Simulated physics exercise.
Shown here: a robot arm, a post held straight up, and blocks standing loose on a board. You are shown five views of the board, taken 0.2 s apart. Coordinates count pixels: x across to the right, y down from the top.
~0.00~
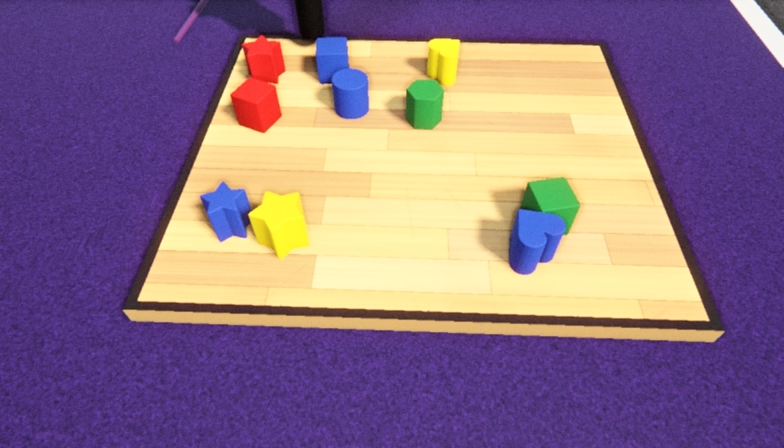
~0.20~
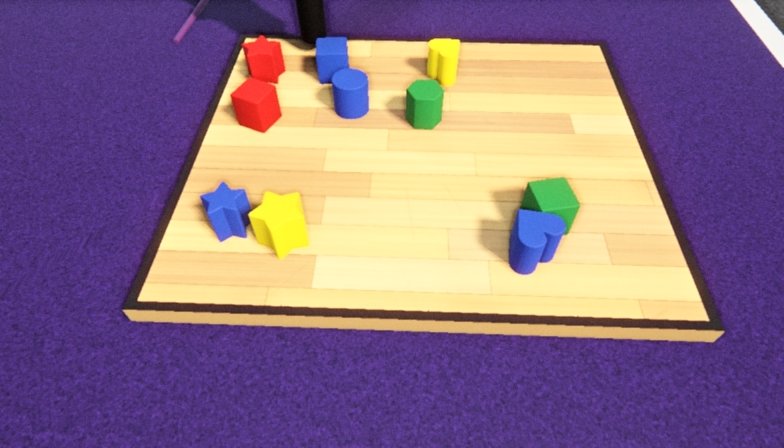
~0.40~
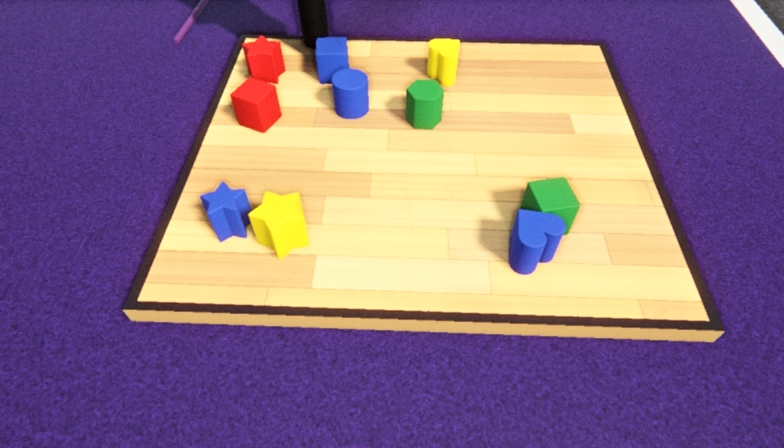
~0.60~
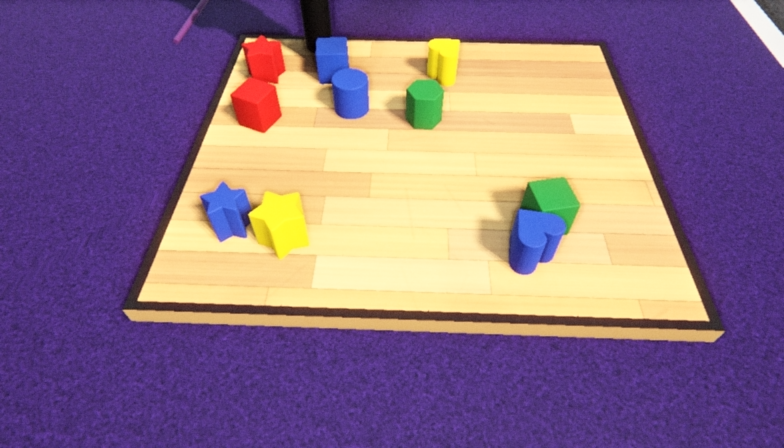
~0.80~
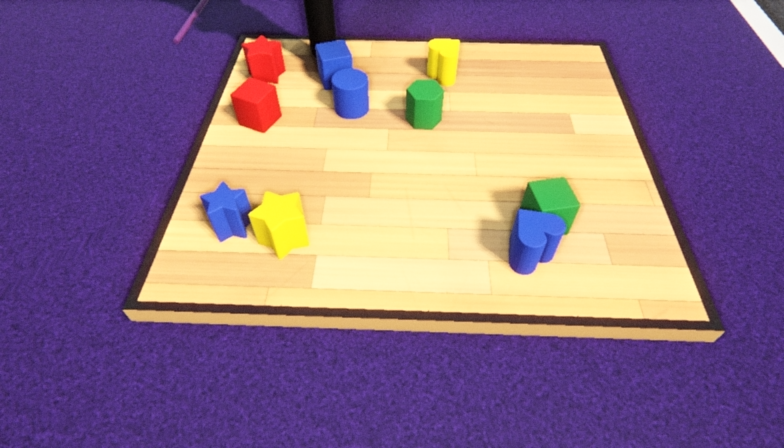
The clip shows coloured blocks on a wooden board over a purple surface as a black upright post at the far edge moves slightly right and nearer, nudging and turning the blue square block a little while the others stay still.
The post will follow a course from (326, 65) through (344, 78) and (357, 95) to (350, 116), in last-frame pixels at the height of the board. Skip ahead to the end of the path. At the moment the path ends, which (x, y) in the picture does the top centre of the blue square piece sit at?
It is going to be at (364, 103).
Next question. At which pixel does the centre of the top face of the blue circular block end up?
It should be at about (370, 128).
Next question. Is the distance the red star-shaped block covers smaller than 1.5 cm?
I believe so.
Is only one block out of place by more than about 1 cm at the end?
Short answer: No.
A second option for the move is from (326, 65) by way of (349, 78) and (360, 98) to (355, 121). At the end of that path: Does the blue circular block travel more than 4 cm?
It seems so.
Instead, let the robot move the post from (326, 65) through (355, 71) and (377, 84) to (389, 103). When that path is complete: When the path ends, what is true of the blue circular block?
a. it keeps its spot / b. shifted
The correct letter is b.
The first path, step by step. One third of the way, post (343, 67); blue square piece (351, 65); blue circular block (354, 85).
Two thirds of the way, post (357, 83); blue square piece (366, 83); blue circular block (361, 106).
At the end, post (349, 104); red star-shaped block unmoved; blue square piece (364, 103), turned 10° anticlockwise; blue circular block (370, 128).
